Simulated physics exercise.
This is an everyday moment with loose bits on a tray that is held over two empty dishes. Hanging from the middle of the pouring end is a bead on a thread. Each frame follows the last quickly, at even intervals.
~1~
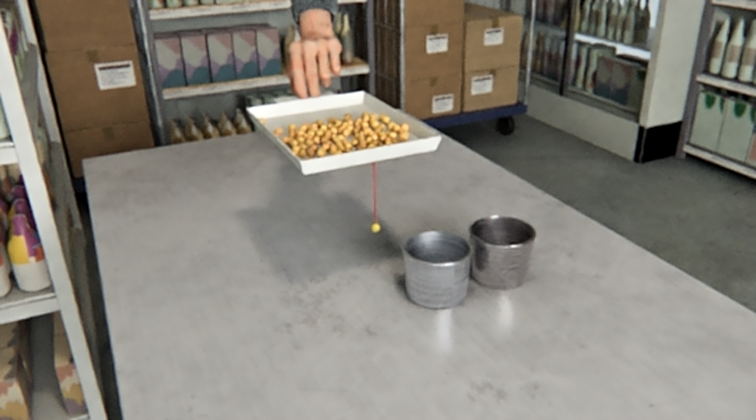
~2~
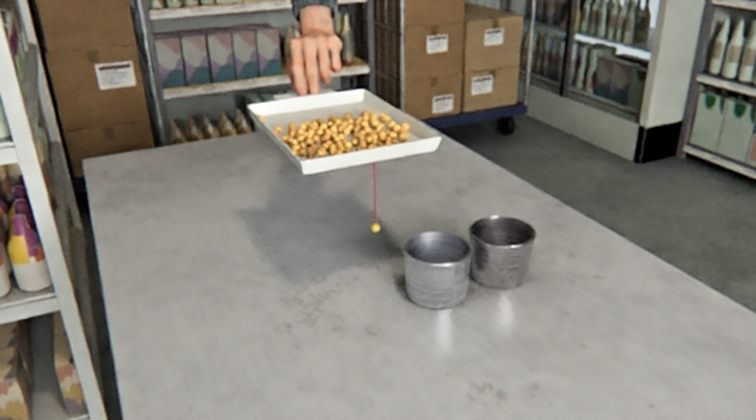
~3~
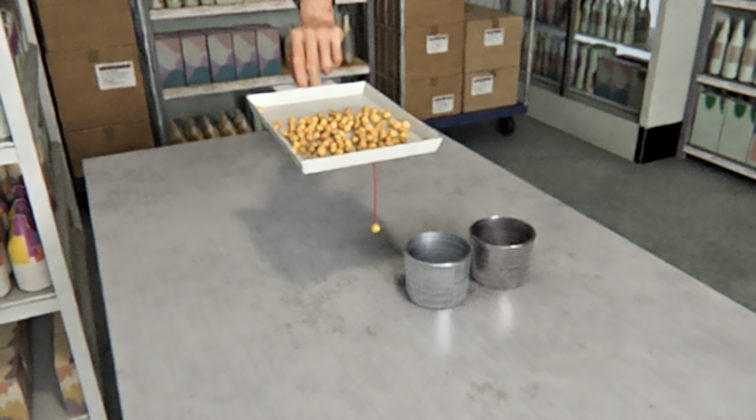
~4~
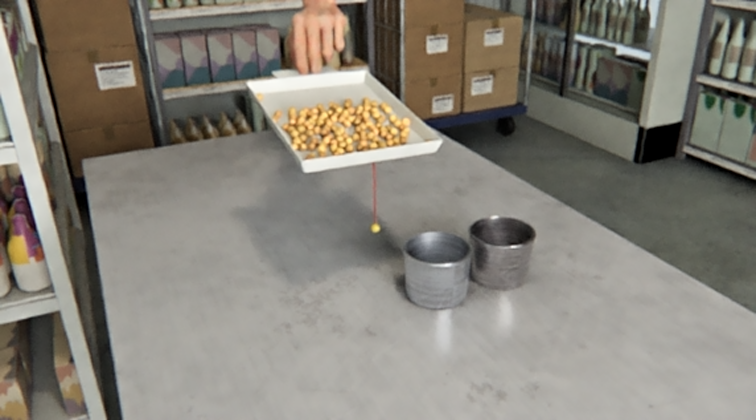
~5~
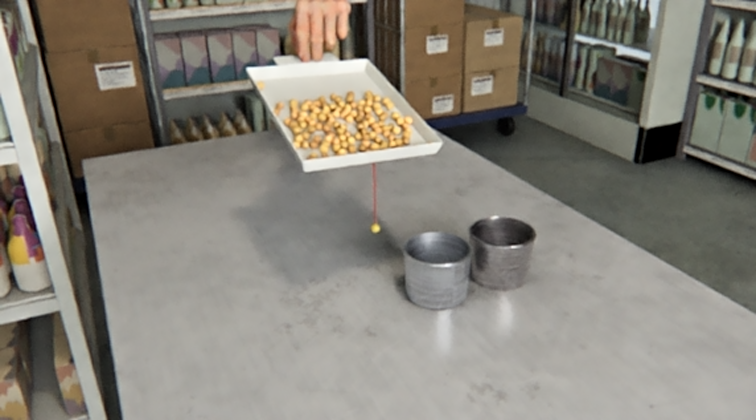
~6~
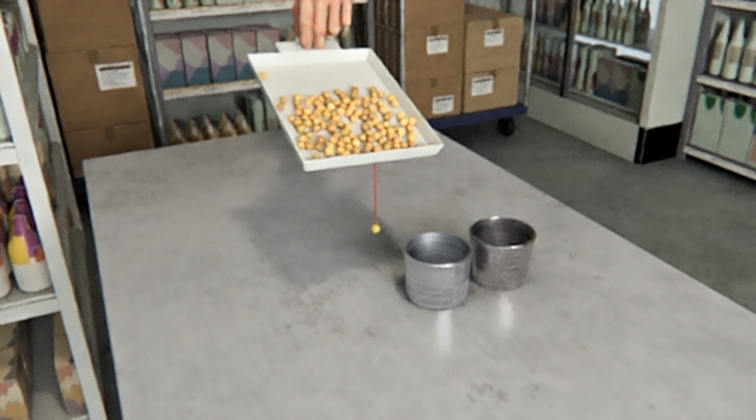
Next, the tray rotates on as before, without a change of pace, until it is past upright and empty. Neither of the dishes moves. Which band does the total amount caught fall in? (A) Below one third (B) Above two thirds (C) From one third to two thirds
C.
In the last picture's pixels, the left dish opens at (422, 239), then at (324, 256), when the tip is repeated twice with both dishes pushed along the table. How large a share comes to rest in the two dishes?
50 %, then 20 %.
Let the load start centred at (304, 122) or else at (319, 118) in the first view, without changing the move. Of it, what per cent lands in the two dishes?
Close to 60 and close to 60 per cent.
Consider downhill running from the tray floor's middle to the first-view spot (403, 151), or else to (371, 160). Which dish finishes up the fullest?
So, first the one on the left side, and second the one on the left side.
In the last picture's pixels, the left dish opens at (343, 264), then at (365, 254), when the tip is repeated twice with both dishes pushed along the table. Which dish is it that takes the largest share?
Position 1 - the dish to the right; position 2 - the dish to the right.
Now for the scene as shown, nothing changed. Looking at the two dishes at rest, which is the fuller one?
In the end, more sits in the leftmost one.
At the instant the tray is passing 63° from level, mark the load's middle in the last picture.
Near (385, 143).
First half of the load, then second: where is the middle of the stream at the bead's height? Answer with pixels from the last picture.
Around (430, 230) first; around (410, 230) second.
Just after the last frame, tray tipped steeply; almost all on the tray; just a few in the left dish; just a few outside both; about a tenth in the air.
A moment on, tray tipped past a quarter turn; about a tenth on the tray; roughly half in the left dish; roughly a third outside both; about a tenth in the air.
Further on, tray tipped past a quarter turn; roughly half in the left dish; just a few in the right dish; roughly half outside both.
When it is over, tray tipped past a quarter turn; roughly half in the left dish; just a few in the right dish; roughly half outside both.
